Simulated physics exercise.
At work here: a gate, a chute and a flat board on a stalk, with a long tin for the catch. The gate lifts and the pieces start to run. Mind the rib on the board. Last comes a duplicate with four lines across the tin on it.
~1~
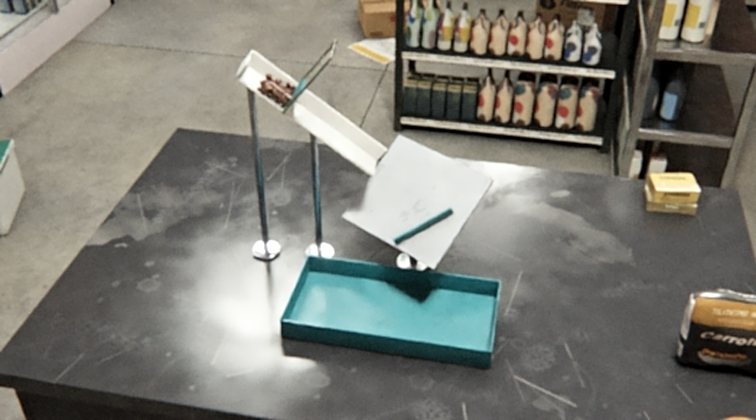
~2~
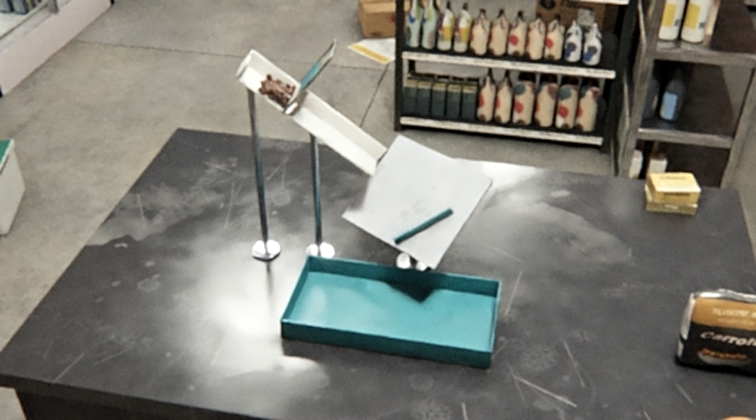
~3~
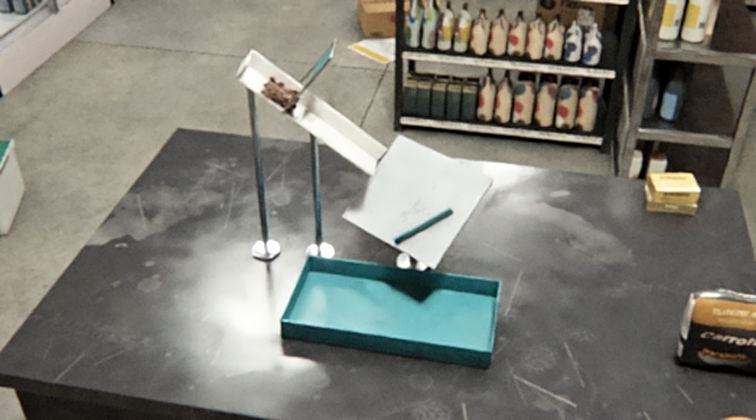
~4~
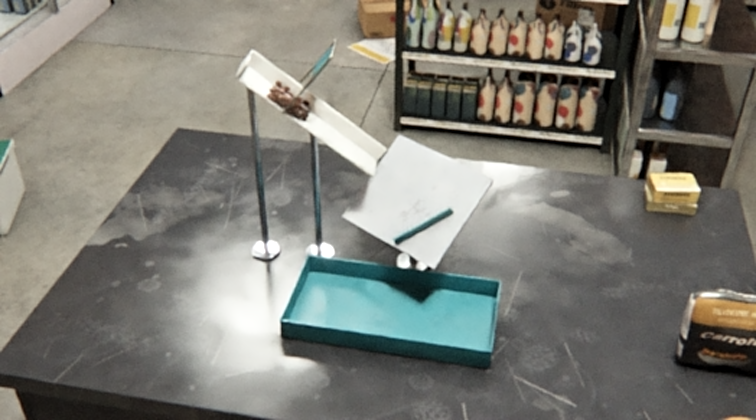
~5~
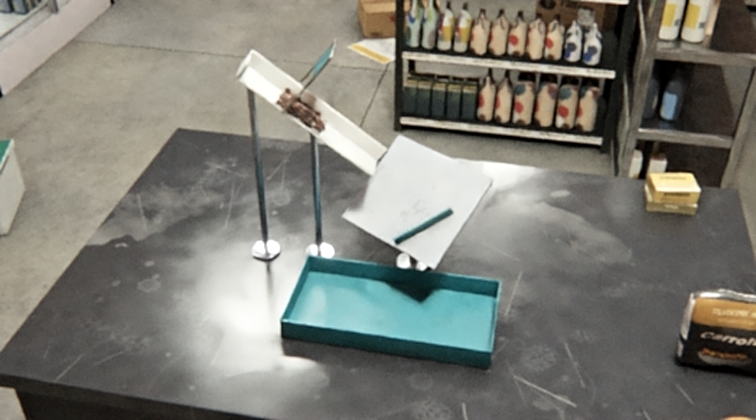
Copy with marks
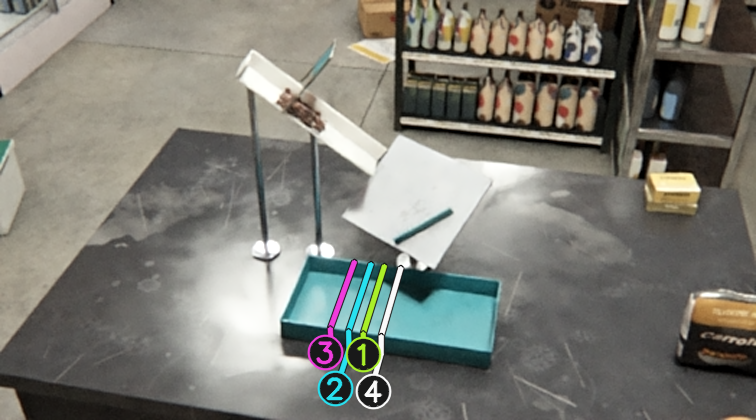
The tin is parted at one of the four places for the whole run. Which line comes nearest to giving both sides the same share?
It is 2.
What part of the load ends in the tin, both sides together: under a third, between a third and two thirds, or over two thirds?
About that: Over two thirds.
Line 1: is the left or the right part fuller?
The left side.
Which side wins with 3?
The right side.
On the marked copy, line 1 crosses the front rim at (363, 332); line 2 crosses the front rim at (348, 330); line 3 crosses the front rim at (330, 327); line 4 crosses the front rim at (381, 335).
Choosing 1, of what is caught, most on the left of the divider, a small part on the right.
Choosing 2, of what is caught, about half on the left of the divider, about half on the right.
Choosing 3, of what is caught, a small part on the left of the divider, most on the right.
Choosing 4, of what is caught, nearly all on the left of the divider, a stray few on the right.
